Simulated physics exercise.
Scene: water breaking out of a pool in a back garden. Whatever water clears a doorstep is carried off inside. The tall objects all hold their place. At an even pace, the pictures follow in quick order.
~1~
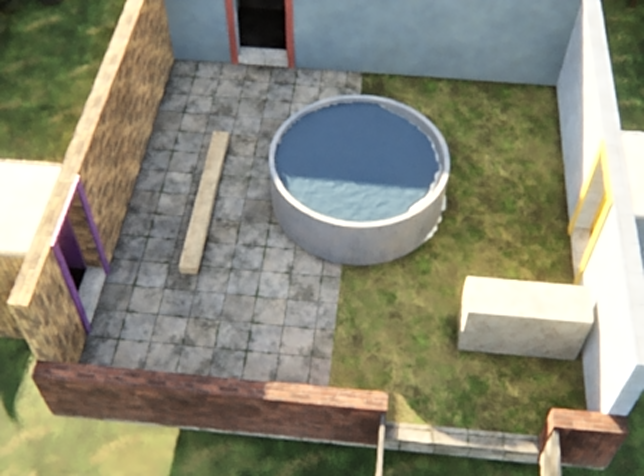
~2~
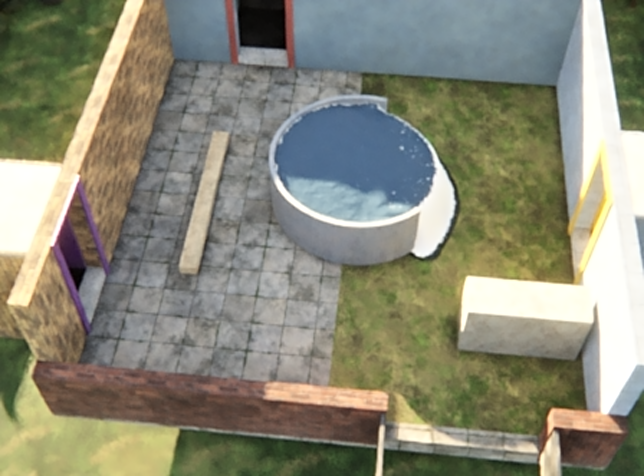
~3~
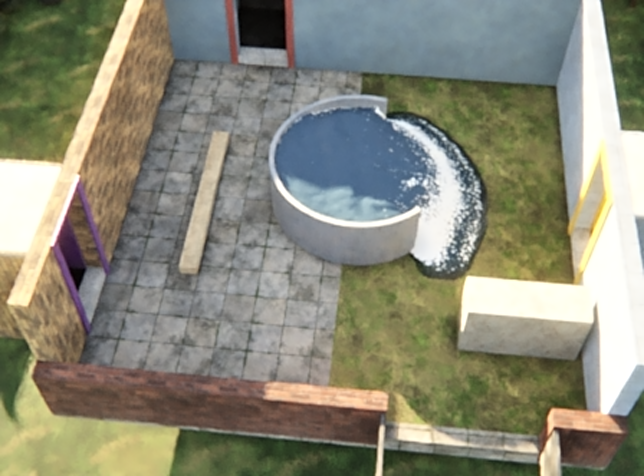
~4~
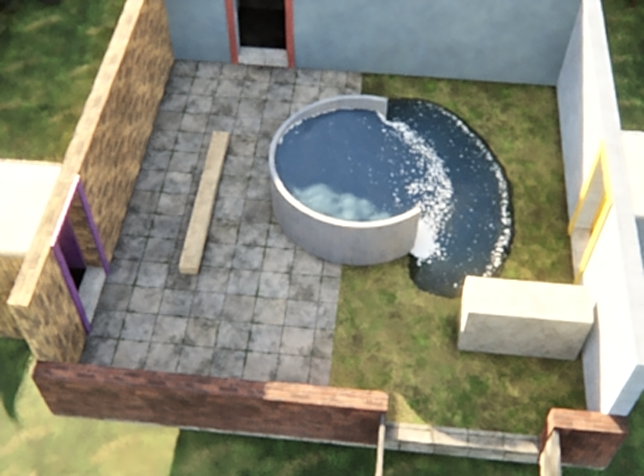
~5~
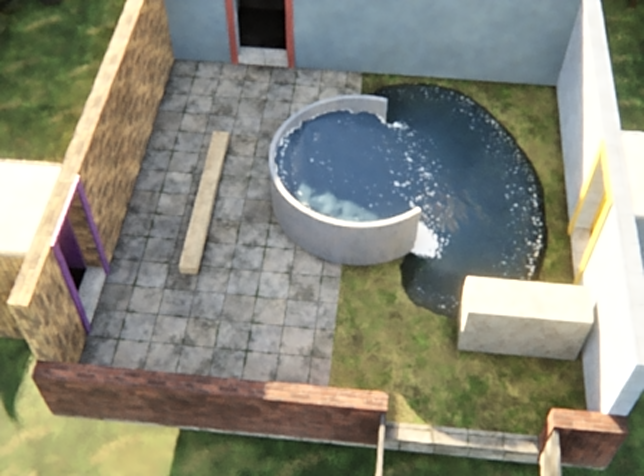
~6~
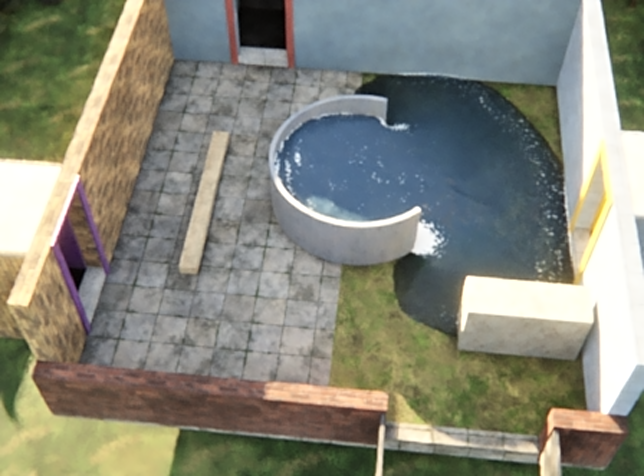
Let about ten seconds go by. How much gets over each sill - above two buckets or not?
At the purple door, not above two buckets. At the yellow door, above two buckets. At the red door, not above two buckets.
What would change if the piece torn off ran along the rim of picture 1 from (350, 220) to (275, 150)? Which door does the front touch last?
It would be the yellow-painted one.
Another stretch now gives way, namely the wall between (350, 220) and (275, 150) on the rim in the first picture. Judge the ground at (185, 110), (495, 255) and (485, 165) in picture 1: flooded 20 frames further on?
Sequence of results: Reached by the flood, missed by the flood, missed by the flood.
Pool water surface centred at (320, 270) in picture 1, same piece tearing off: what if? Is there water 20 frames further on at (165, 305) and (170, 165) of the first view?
I'd say spared for the first and spared for the second.
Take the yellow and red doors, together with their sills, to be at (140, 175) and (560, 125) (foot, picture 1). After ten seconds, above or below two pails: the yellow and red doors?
Yellow door stays within it, red door tops the limit.
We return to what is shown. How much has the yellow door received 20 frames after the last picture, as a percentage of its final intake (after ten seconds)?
Around 90 in a hundred.
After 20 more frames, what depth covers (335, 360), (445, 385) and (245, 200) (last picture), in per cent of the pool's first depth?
In order: Roughly 2, 2 and 0 in a hundred.
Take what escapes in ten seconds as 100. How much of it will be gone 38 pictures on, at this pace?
Near 60 in a hundred.
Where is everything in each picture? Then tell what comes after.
Still water in the round tank at (359, 160), in the first picture.
Water pours out at (438, 174) and has run to (424, 257), in the second picture.
The front is at (452, 276), out from the gap at (437, 177), in the third picture.
Water pours out at (437, 179) and has run to (456, 293), in the fourth picture.
The front is at a hidden place, out from the gap at (437, 179), in the fifth picture.
Water pours out at (437, 180) and has run to a hidden place, in the sixth picture.
A moment on, water covers 35 % of the floor; the purple door not reached, the yellow door over two buckets in, the red door not reached.
Next, water covers 35 % of the floor; the purple door not reached, the yellow door over two buckets in, the red door not reached.
Then, water covers 50 % of the floor; the purple door not reached, the yellow door far over two buckets in, the red door wet at the sill, nothing in.
Later, water covers 95 % of the floor; the purple door wet at the sill, nothing in, the yellow door far over two buckets in, the red door wet at the sill, nothing in.
In the end, water covers 95 % of the floor; the purple door wet at the sill, nothing in, the yellow door far over two buckets in, the red door wet at the sill, nothing in.
